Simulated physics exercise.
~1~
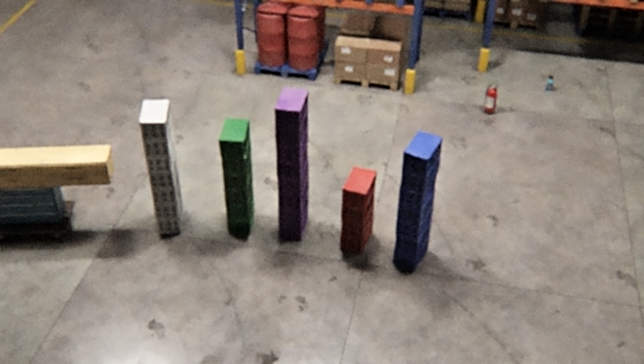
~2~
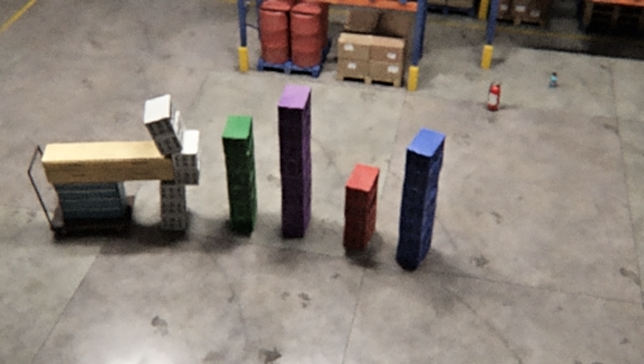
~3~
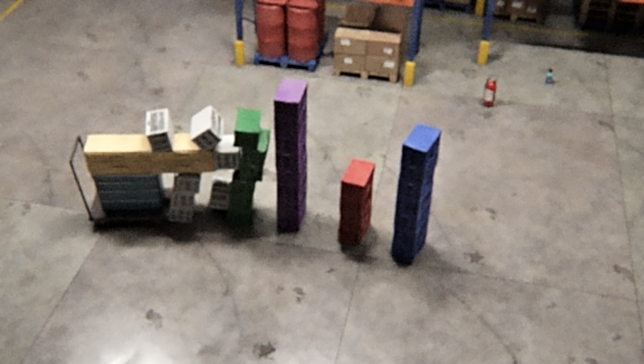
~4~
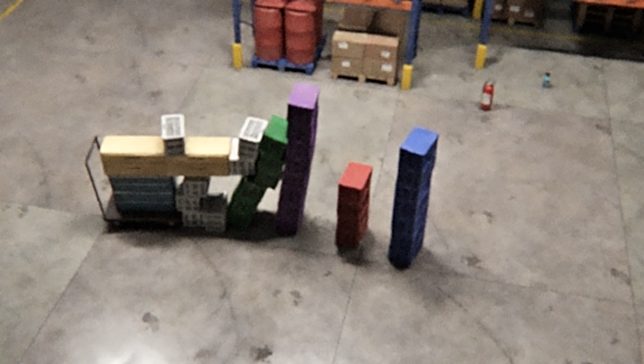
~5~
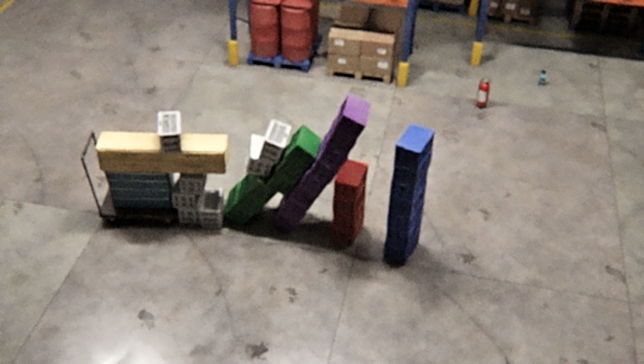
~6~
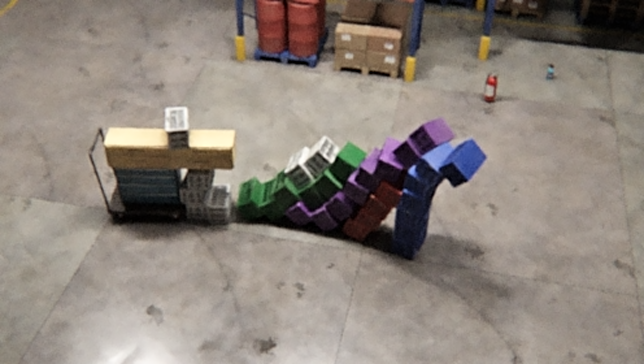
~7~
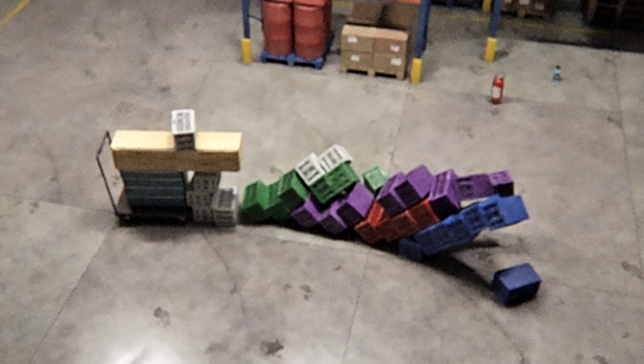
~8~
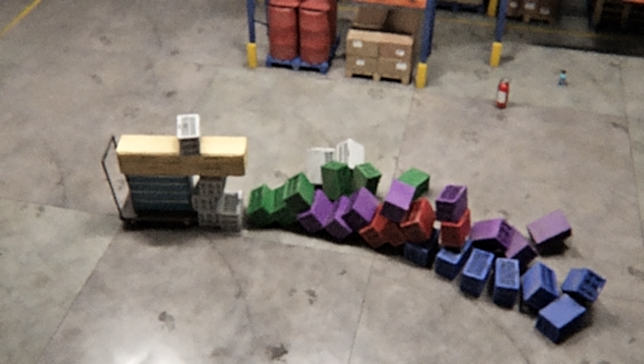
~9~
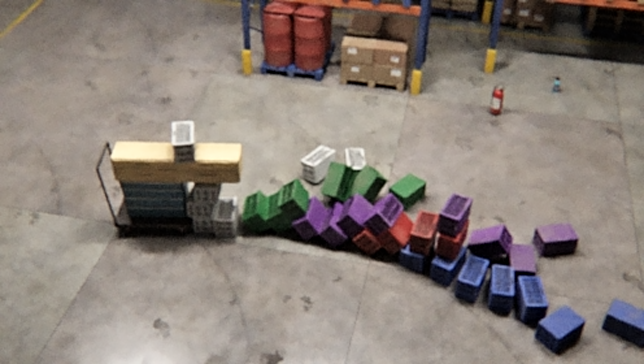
The video shows a trolley carrying a long wooden-looking case rolling right into a pale stack of crates on a warehouse floor, toppling it into green, purple, red and blue stacks in turn, until crates lie strewn in a curving trail while the trolley stands still with a pale crate atop its load.
